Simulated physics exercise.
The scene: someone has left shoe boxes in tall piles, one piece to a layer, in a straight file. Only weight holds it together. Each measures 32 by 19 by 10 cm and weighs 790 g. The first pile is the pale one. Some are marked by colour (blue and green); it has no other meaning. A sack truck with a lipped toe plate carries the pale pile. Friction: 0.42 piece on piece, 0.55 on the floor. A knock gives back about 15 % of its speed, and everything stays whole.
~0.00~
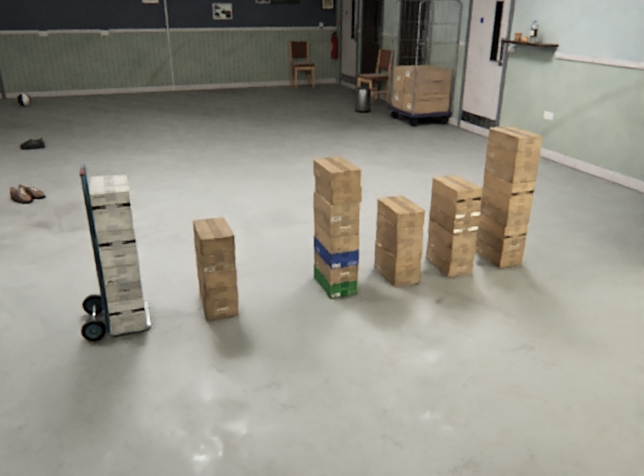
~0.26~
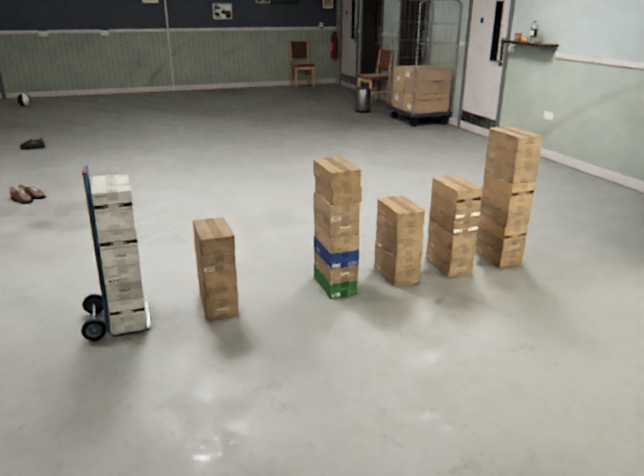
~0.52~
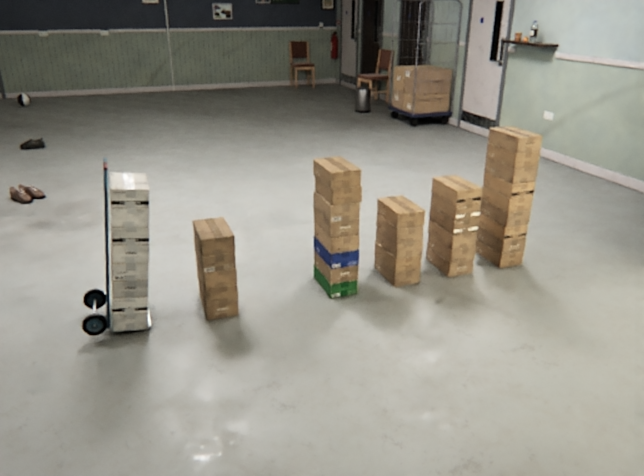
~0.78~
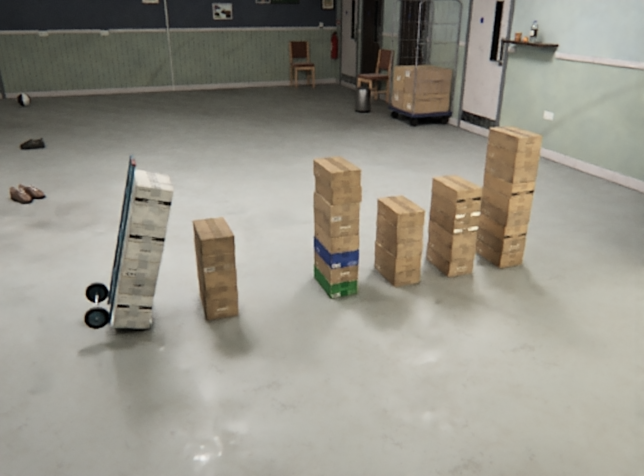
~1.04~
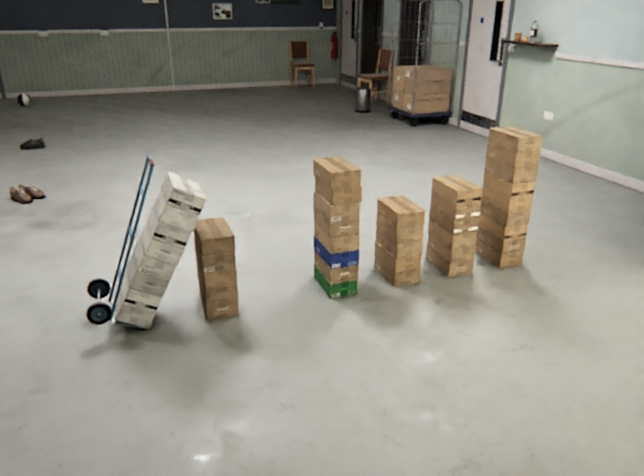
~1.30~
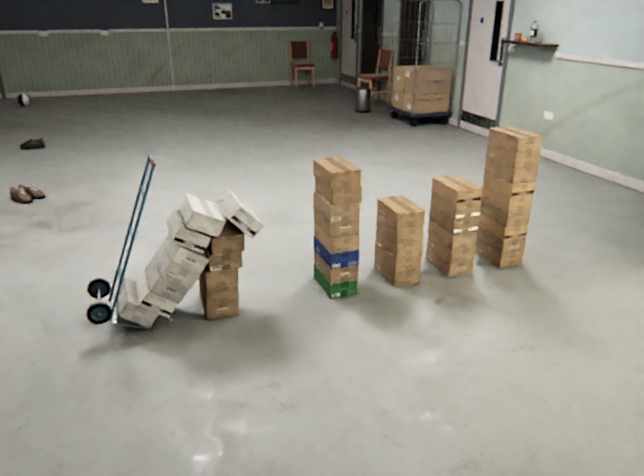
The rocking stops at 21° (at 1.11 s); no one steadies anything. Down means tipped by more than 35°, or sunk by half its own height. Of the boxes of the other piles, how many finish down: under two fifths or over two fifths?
The part is fewer than two in five.
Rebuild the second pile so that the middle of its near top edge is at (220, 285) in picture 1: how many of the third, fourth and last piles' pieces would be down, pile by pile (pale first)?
In that case third 0, fourth 0, last 0.
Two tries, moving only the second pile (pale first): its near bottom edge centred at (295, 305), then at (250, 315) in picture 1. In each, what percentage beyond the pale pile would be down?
First 0, then 10 per cent.
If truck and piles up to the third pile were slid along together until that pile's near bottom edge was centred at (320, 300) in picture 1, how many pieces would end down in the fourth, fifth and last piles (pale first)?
In that case fourth 0, fifth 0, last 0.
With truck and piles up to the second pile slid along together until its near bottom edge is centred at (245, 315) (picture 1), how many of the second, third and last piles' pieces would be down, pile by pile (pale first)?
In that case second 4, third 0, last 0.
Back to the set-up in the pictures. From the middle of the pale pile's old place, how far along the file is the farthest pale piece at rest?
About 115 cm.
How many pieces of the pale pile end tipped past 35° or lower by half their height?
7 pale pieces.
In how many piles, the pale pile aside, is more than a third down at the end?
1 in all.
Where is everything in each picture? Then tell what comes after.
In the first frame (we follow the side turned to the camera), truck frame (88, 210) 0° forward; blue box (345, 260); green box (344, 289); no other piece has moved.
Truck frame (90, 209) 1° forward; blue box (345, 260), in the second frame.
Truck frame (106, 204) 7° forward, top of the pale pile leaning 7°; blue box (345, 260); no other piece has moved, in the third frame.
Truck frame (129, 200) 15° forward, top of the pale pile leaning 16°; blue box (345, 260); no other piece has moved, in the fourth frame.
Truck frame (143, 198) 21° forward, top of the pale pile leaning 28°; green box (344, 289); no other piece has moved, in the fifth frame.
Truck frame (144, 198) 21° forward, top of the pale pile leaning 47°; blue box (346, 260); green box (344, 289); 2 stirred so far, in the sixth frame.
Around 1.42 s, 8 of the pale pile down; none of the 33 other boxes down, 5 disturbed.
Around 1.88 s, 8 of the pale pile down; 4 of the 33 other boxes down.
Finally (2.9 s), 7 of the pale pile down; 4 of the 33 other boxes down; blue box unmoved; green box unmoved. That is 12 per cent. Seen by the last camera, middles, blue box near (336, 250), green box near (335, 278).
